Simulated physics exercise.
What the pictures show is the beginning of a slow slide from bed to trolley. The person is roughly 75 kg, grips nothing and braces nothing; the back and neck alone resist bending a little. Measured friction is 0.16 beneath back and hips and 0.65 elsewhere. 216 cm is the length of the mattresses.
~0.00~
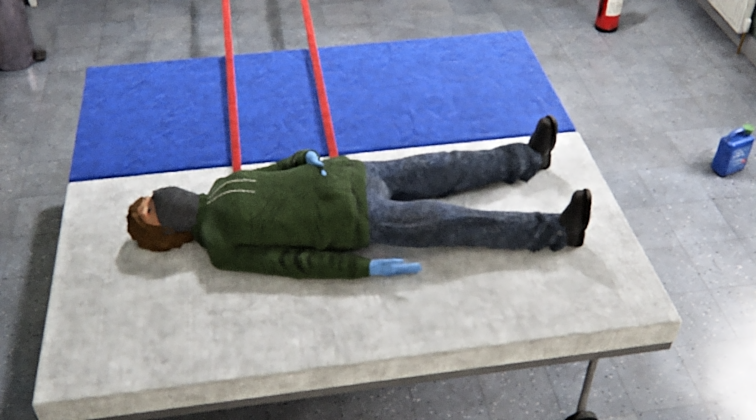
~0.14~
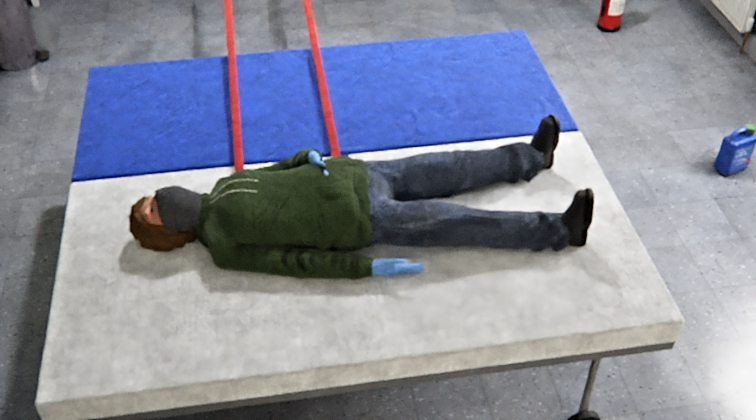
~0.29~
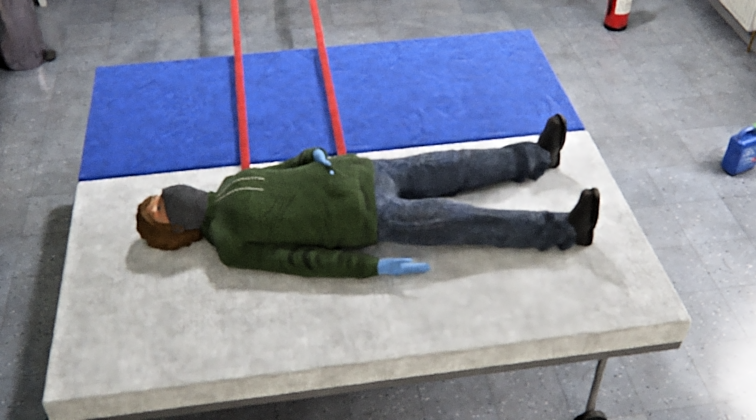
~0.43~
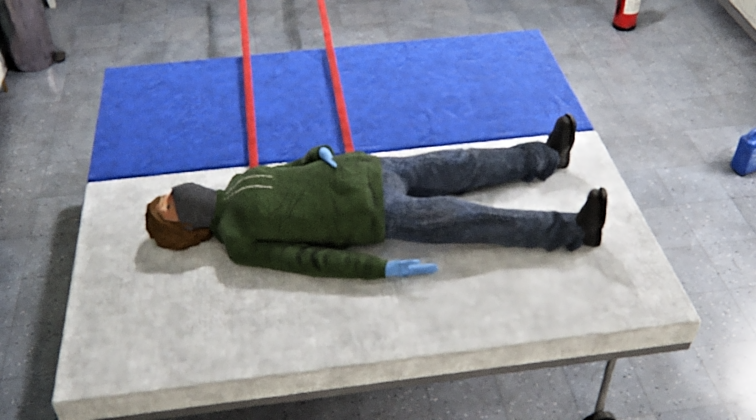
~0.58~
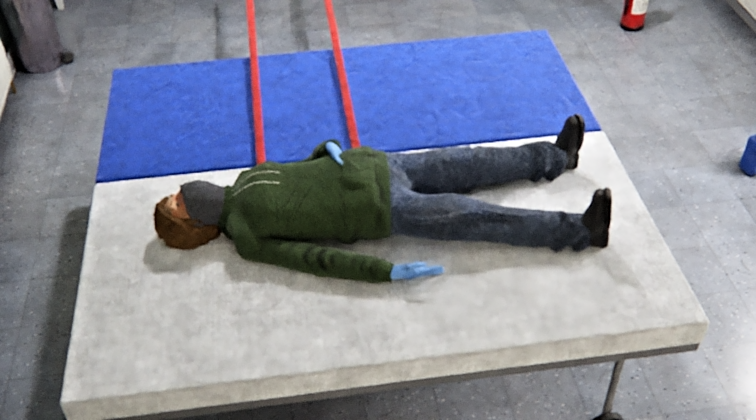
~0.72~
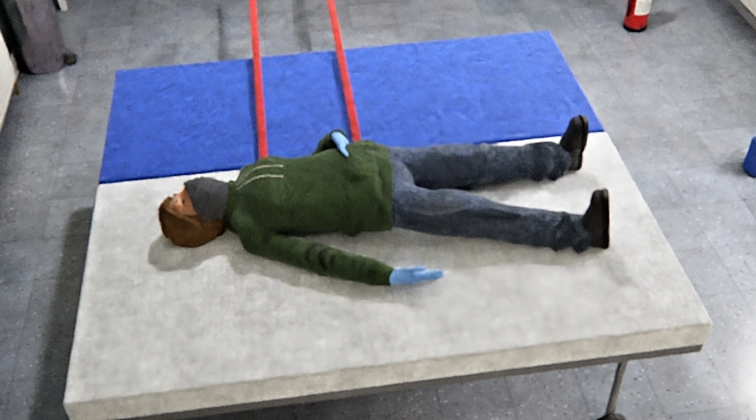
A person in a green hoodie lying face up on a pale padded table, barely shifting rightward as the near arm edges outward.
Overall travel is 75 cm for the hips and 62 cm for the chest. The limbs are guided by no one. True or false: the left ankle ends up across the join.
True.
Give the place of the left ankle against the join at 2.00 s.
Past it by some 4 cm.
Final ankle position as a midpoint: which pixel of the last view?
The midpoint ends up close to (519, 155).
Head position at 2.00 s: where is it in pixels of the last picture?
Somewhere about (203, 146) in the last picture.
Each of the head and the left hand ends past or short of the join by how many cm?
Both go beyond the join - the head by 8 cm and the left hand by 44 cm.
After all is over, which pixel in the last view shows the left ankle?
It ends up near pixel (529, 116) in the last picture.
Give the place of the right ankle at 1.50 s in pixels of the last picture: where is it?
Near (541, 219).
After 1.00 s the left ankle is 22 cm short of the join, near (560, 157) in the last picture's view.
After 1.50 s the left ankle is 18 cm short of the join, near (542, 154) in the last picture's view.
After 2.00 s the left ankle is 4 cm past the join, near (531, 122) in the last picture's view; the right hand 59 cm short of the join.
At rest, 3.0 s, head crosses the join; left hand crosses the join; right hand stops short of the join; left ankle crosses the join; right ankle stops short of the join; right knee stops short of the join.
